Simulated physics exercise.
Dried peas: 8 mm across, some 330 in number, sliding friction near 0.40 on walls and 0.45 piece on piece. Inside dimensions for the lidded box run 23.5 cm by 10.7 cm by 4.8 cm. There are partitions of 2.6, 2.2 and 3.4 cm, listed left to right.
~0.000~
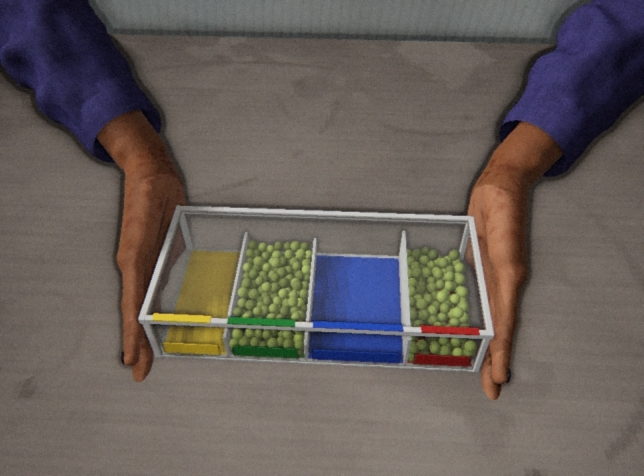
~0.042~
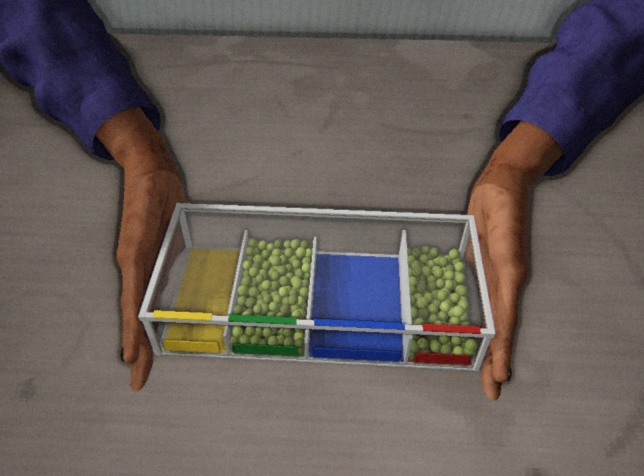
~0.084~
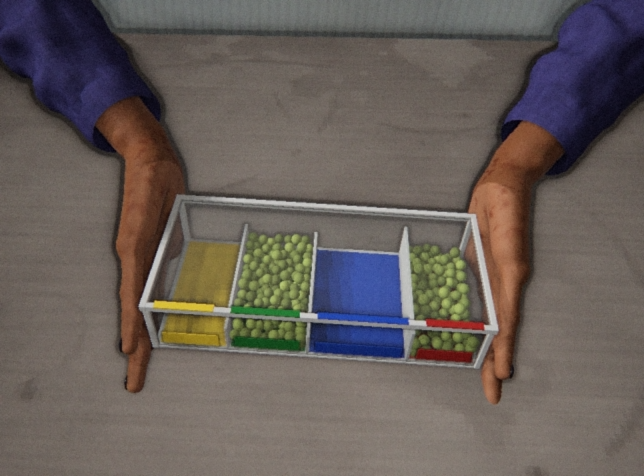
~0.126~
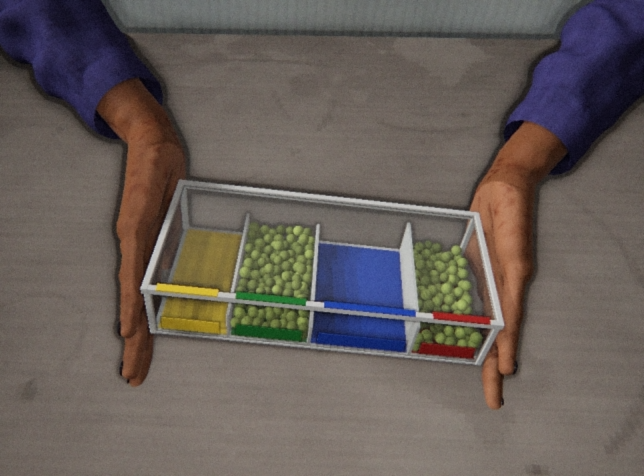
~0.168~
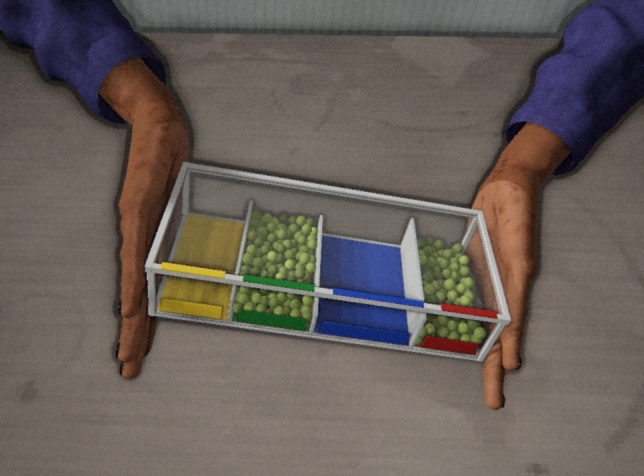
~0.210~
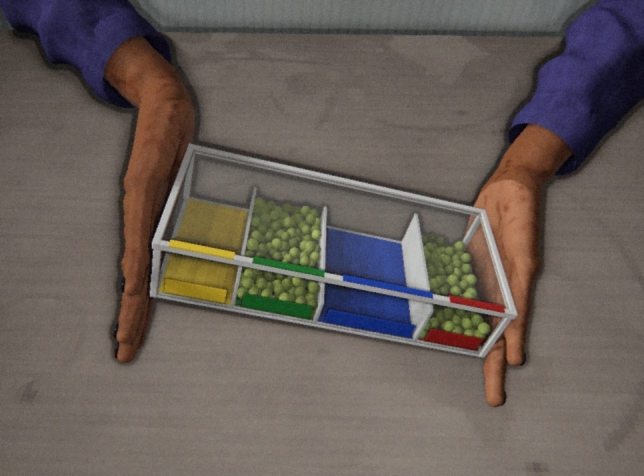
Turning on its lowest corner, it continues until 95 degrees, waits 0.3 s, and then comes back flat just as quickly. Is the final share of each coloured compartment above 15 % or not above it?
Red - above; blue - above; green - not above; yellow - not above.
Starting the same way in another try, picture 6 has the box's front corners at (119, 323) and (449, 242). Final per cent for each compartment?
Per cent at the end: Red 35; blue 5; green 5; yellow 60.
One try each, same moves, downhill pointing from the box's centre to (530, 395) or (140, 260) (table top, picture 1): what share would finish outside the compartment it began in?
That would be close to 50 per cent and then close to 60 per cent.
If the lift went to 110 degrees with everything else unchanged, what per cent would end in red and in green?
With that change it's red at 65 per cent and green at 5 per cent.
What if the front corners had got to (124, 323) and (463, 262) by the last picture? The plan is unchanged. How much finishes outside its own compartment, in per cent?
I'd put it at about 65 per cent.
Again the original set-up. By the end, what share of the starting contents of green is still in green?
Fraction kept: Approx. 0 %.
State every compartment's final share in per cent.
Going by colour, red ends with 65, blue with 35, green with 0 and yellow with 0.
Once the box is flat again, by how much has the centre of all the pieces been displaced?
It shifts by roughly 5.5 cm.
Then, at 1.17 s, tilt 95 degrees; red 60 %, blue 35 %, green 5 %.
After 1.81 s, tilt 49 degrees; red 65 %, blue 35 %.
After 2.49 s, tilt 0 degrees; red 65 %, blue 35 %.
By 2.9 s all is still; red 65 %, blue 35 %, green 0 %, yellow 0 %.
